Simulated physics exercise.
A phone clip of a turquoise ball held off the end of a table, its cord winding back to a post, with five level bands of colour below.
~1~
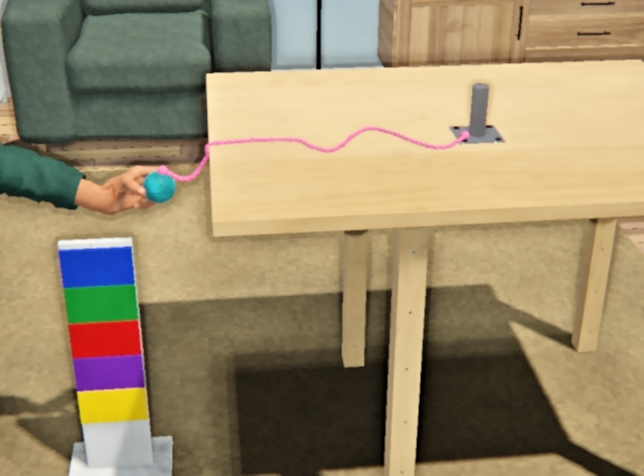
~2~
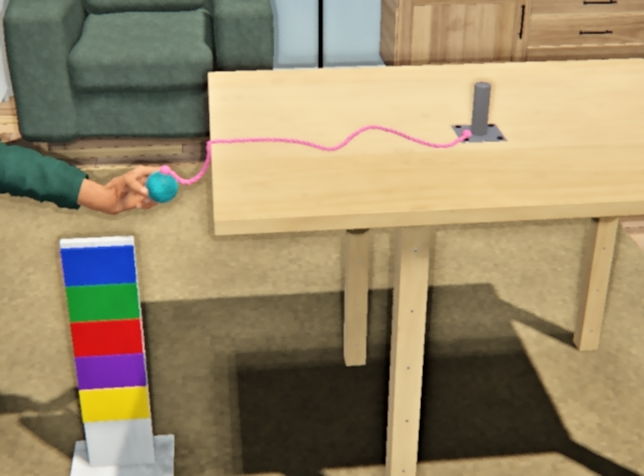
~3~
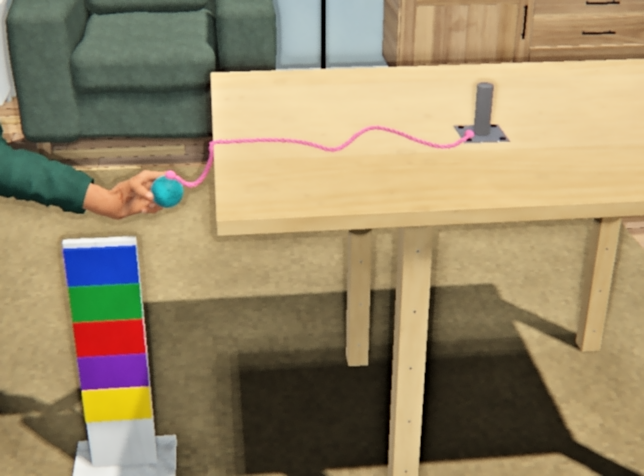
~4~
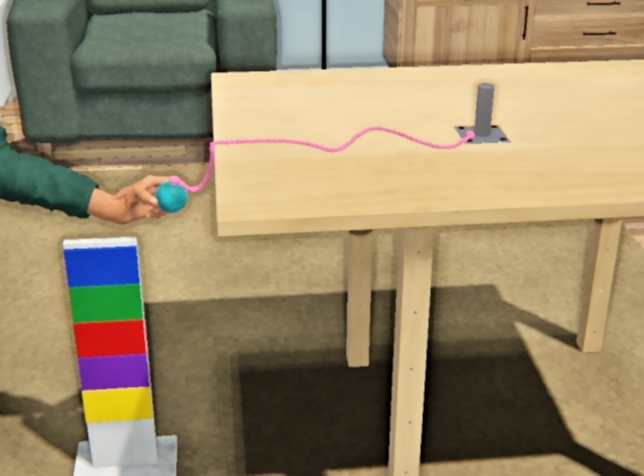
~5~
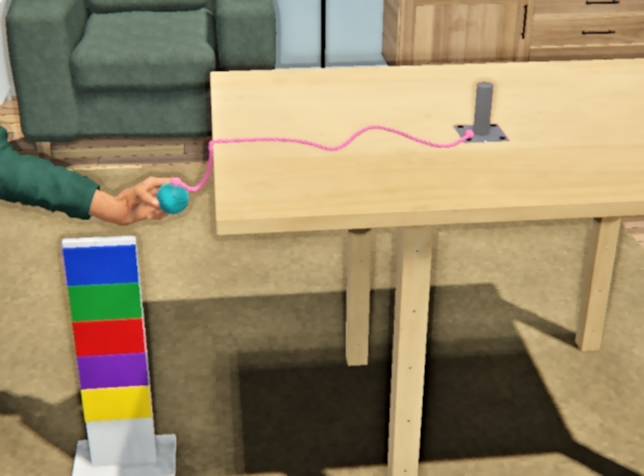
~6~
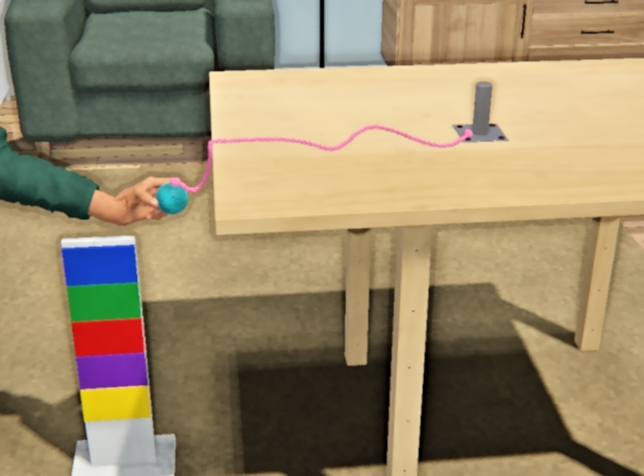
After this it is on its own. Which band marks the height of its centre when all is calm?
Its centre hangs level with the green band.
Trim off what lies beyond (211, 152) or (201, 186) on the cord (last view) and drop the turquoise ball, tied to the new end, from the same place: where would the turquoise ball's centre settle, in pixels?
Near (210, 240) and (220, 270).
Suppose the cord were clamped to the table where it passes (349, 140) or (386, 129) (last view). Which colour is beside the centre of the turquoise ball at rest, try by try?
Taking them in turn: Blue; blue.
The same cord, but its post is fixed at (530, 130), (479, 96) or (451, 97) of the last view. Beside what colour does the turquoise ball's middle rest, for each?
One after the other, blue; blue; green.
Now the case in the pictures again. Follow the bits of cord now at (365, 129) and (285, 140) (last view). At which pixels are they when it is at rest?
Near (328, 139) and (212, 150).
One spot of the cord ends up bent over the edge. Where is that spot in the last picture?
It lies at about (285, 140).
A little later, ball near (184, 292); level with green.
Next, ball near (247, 291); level with green.
Later still, ball near (212, 296); level with green.
When it is over, ball near (216, 296); level with green. Its middle rests at the green band.
